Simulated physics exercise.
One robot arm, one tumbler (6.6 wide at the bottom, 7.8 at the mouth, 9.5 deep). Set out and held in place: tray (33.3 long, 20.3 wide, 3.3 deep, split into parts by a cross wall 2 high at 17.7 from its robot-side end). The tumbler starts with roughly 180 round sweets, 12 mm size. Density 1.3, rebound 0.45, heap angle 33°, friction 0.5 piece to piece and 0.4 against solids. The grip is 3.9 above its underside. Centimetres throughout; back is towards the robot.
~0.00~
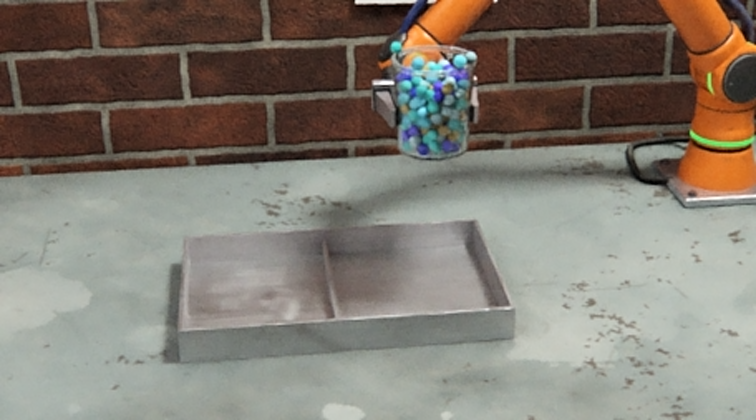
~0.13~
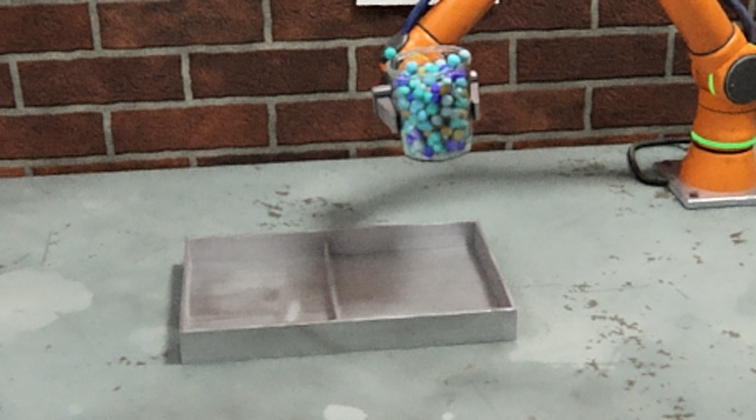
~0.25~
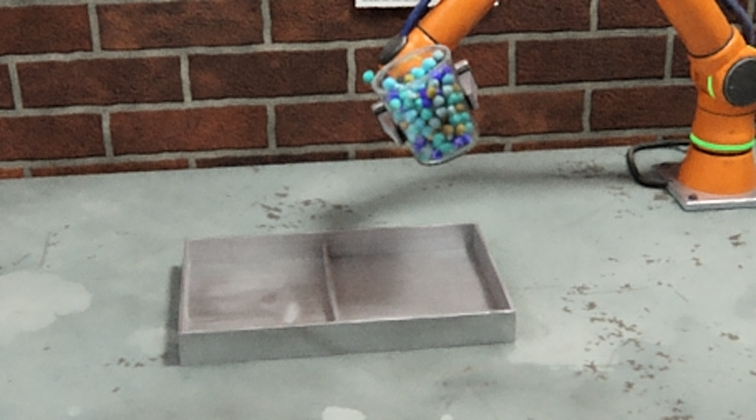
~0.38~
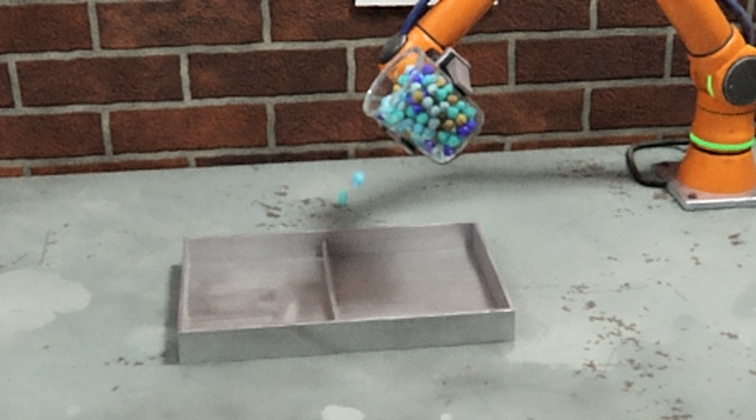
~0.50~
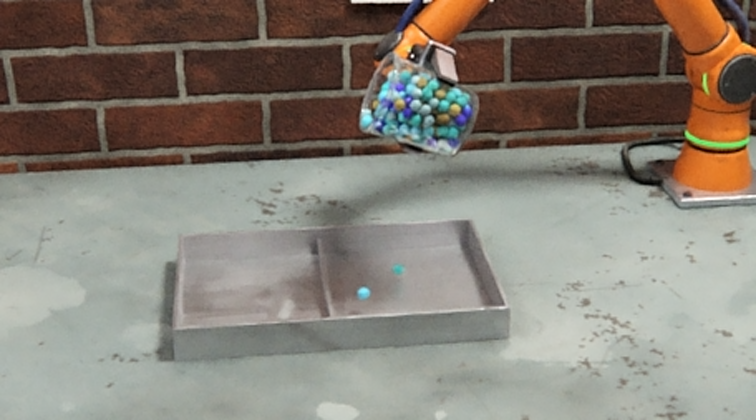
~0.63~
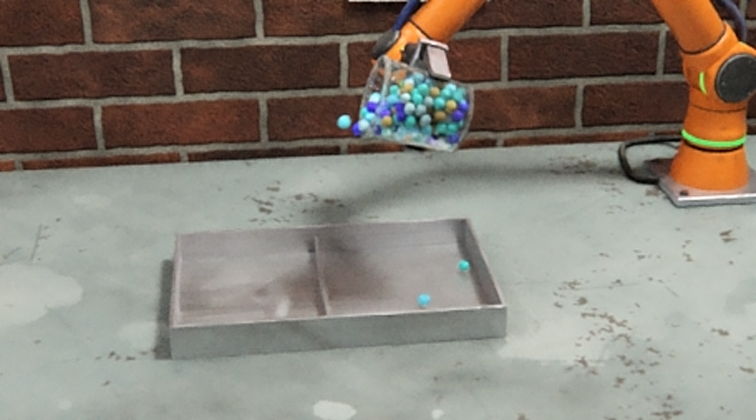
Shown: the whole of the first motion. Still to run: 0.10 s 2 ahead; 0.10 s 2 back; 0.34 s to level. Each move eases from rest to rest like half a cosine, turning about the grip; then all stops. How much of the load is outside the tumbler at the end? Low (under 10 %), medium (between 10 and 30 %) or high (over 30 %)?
Share outside the tumbler: Medium (between 10 and 30 %).
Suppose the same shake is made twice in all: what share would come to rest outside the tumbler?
It would be near 25 per cent.
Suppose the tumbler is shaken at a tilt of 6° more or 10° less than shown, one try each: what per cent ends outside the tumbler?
Some 20 and 5 per cent.
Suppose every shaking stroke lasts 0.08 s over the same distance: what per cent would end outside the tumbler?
It would be near 20 per cent.
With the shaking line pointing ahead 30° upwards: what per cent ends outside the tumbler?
Some 15 per cent.
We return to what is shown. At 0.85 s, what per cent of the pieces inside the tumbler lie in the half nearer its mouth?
Roughly 55 per cent.
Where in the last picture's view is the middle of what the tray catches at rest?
Near (302, 293).
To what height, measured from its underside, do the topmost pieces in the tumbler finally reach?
Some 8.5 cm.
After 0.85 s, tilted 72° forward, highest piece 24 above the table; 167 in the tumbler, 3 in the far-side part, 2 in the robot-side part, 9 in flight or on a rim.
After 1.06 s, tilted 17° forward, highest piece 26 above the table; 155 in the tumbler, 16 in the far-side part, 8 in the robot-side part, 2 in flight or on a rim.
After 1.37 s, level, highest piece 26 above the table; 155 in the tumbler, 16 in the far-side part, 10 in the robot-side part.
After 2.42 s, level, highest piece 25 above the table; 155 in the tumbler, 16 in the far-side part, 10 in the robot-side part.
In the end, 155 in the tumbler, 16 in the far-side part, 10 in the robot-side part. That is 14 % outside the tumbler.
